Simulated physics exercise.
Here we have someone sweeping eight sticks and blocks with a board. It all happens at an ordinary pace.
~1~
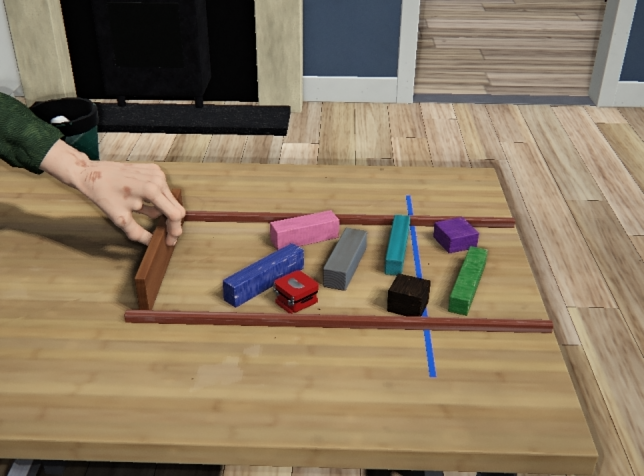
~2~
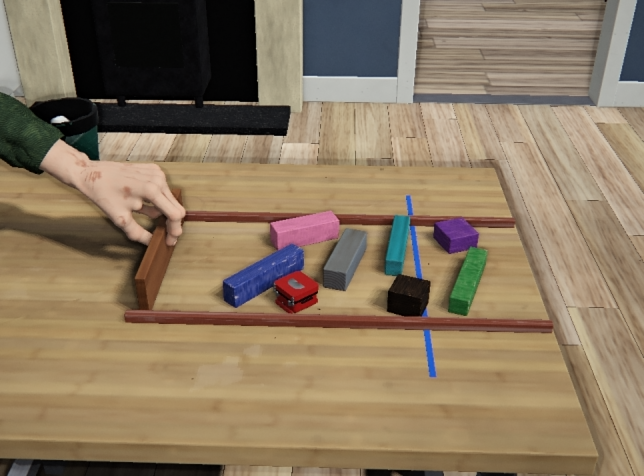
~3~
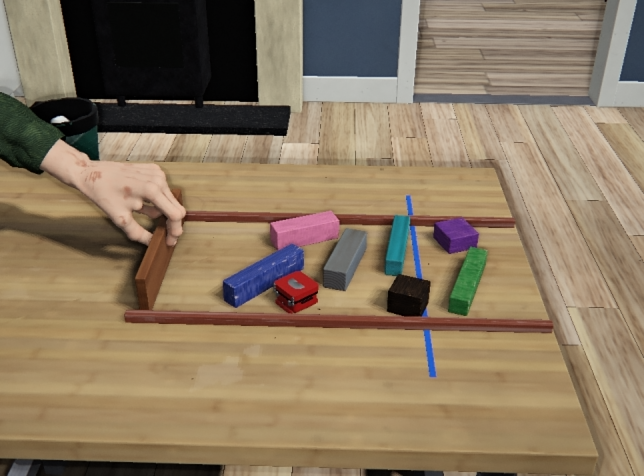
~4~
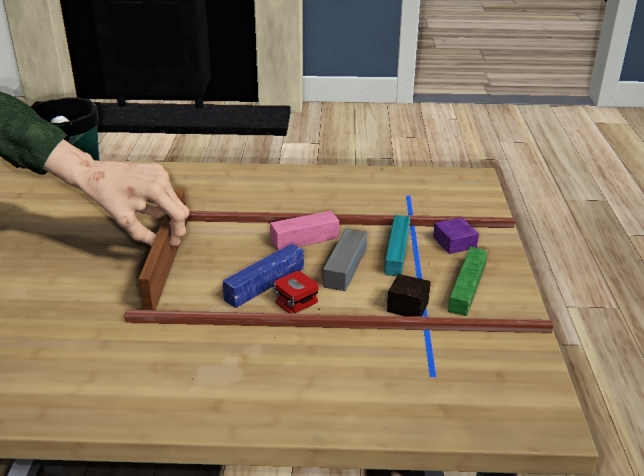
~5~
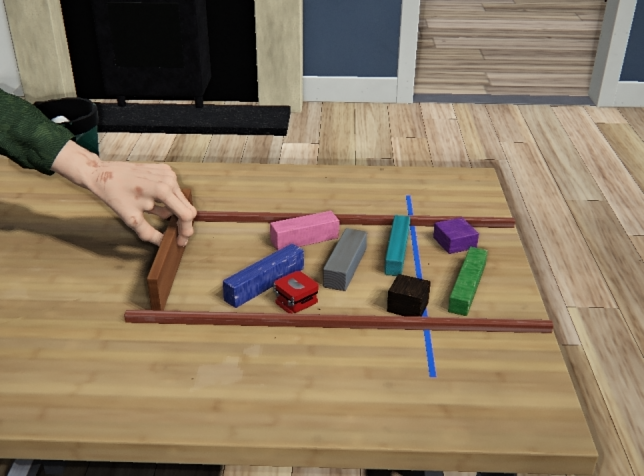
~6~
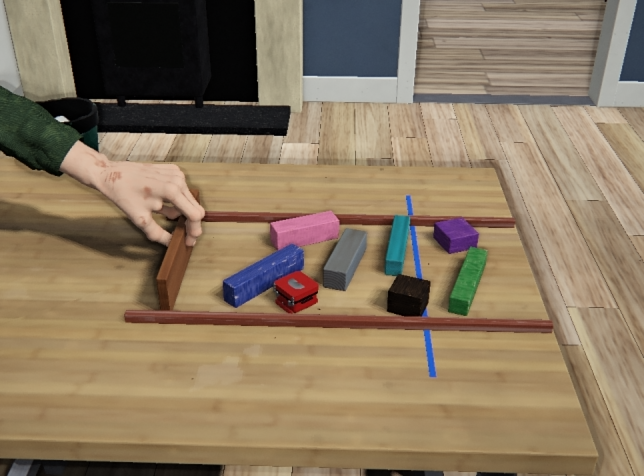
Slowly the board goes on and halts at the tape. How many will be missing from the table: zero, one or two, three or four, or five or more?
As it turns out, the number that fall off is zero.
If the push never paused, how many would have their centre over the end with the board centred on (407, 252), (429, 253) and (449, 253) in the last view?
It would be 0, 0 and 2.
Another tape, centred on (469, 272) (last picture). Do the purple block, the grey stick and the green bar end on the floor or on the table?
The purple block falls; the grey stick holds on; the green bar falls.
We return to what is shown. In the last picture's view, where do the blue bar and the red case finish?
Near (429, 274) and (460, 302).
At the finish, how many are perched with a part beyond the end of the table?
1 of them.
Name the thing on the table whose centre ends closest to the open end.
That is the purple block.
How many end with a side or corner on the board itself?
That makes 2.
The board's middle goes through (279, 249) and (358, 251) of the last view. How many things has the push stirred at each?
3 and 7.
A little later, none off yet; green bar at rest near (469, 280); purple block at rest near (456, 235); black block at rest near (409, 297).
When it is over, the number that fall off is zero.
